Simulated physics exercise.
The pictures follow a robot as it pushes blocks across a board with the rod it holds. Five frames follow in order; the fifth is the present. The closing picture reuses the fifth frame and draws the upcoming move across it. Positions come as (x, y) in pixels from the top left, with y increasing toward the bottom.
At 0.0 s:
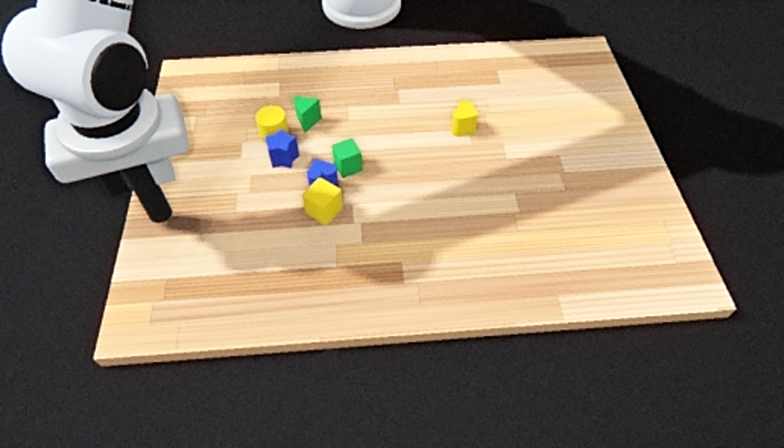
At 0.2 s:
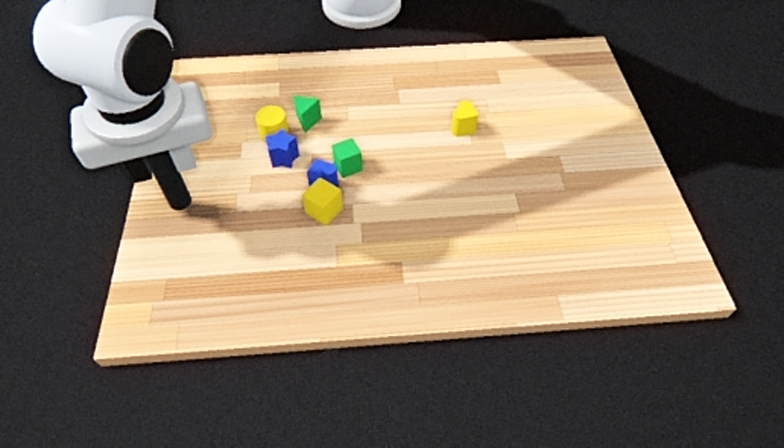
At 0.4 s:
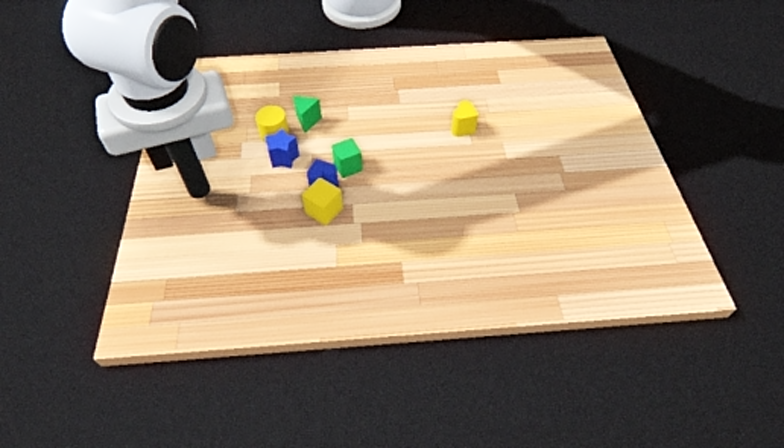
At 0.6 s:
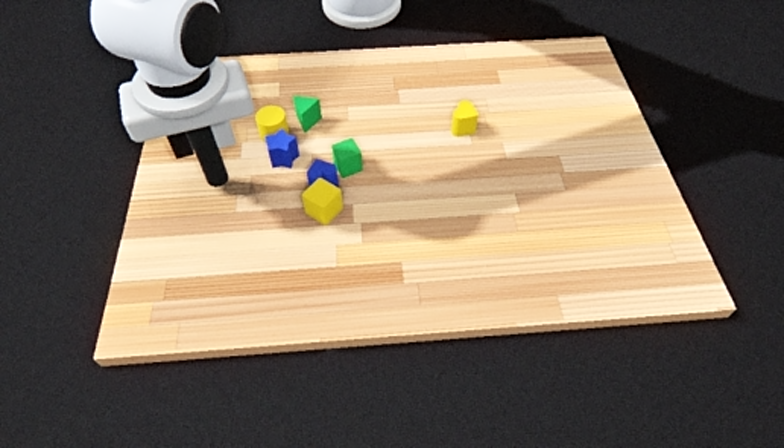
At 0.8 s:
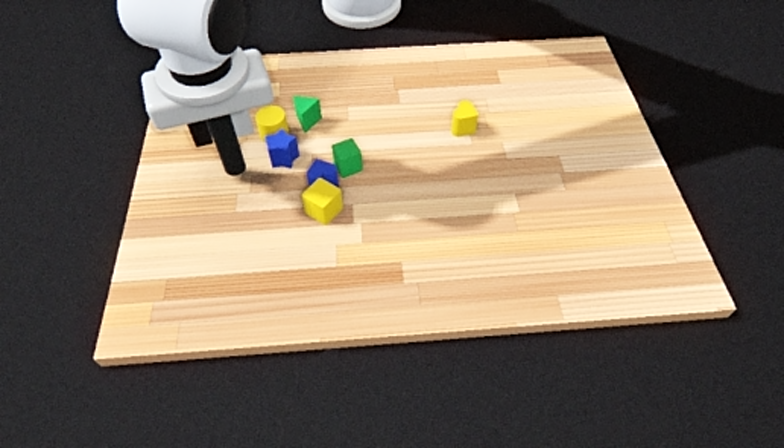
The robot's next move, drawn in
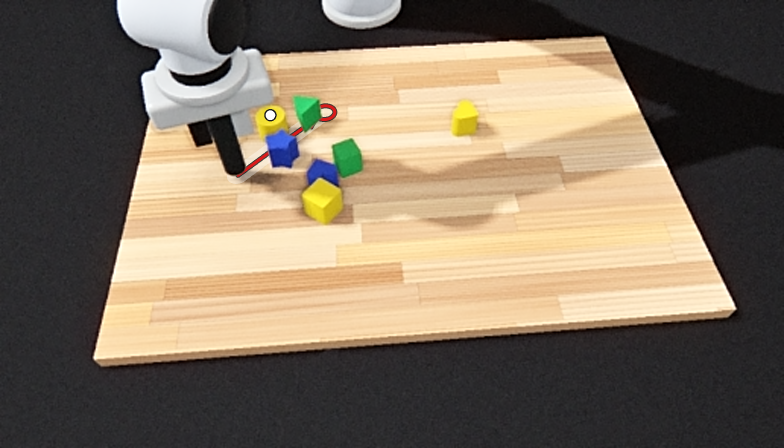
At the start, a white robot arm holds a black rod over the left edge of a wooden board scattered with yellow, blue and green blocks. The arm then moves the rod a short way right and toward the back, bringing it near the blue star-shaped block, while the blocks stay still.
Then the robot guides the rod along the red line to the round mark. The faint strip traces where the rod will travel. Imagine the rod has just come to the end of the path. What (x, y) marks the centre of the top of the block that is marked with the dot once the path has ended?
Put as a pixel place, it's (280, 99).
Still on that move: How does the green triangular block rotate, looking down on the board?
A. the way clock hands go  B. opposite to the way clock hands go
The correct letter is B.
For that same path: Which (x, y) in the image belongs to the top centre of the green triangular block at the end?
At pixel (330, 82).
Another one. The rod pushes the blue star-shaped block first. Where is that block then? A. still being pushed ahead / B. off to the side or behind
(B)
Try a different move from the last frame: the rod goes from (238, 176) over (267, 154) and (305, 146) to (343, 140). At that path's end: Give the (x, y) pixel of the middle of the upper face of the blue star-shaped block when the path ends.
Just about (313, 141).
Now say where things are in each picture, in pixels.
Lower end of the rod at (161, 214), tops of blocks, yellow cylinder at (270, 115), blue star-shaped block at (280, 140), green triangular block at (305, 102), in the first picture.
Rod at (181, 202), blocks as before, in the second picture.
Rod at (200, 190), blocks as before, in the third picture.
Rod at (218, 179), blocks as before, in the fourth picture.
Rod at (235, 168), yellow cylinder at (270, 115), blue star-shaped block at (280, 140), green triangular block at (305, 102), in the fifth picture.
The drawn path runs from (238, 176) to (325, 113); the dot is on the yellow cylinder.
What follows on the original path. One third of the way, rod at (267, 145); blue star-shaped block at (285, 138), turned 30° clockwise.
Two thirds of the way, rod at (297, 124); yellow cylinder at (280, 100); blue star-shaped block at (293, 135), turned 70° clockwise; green triangular block at (308, 101).
At the end, rod at (324, 105); yellow cylinder at (280, 99); blue star-shaped block at (293, 135), turned 70° clockwise; green triangular block at (330, 82), turned 50° anticlockwise.
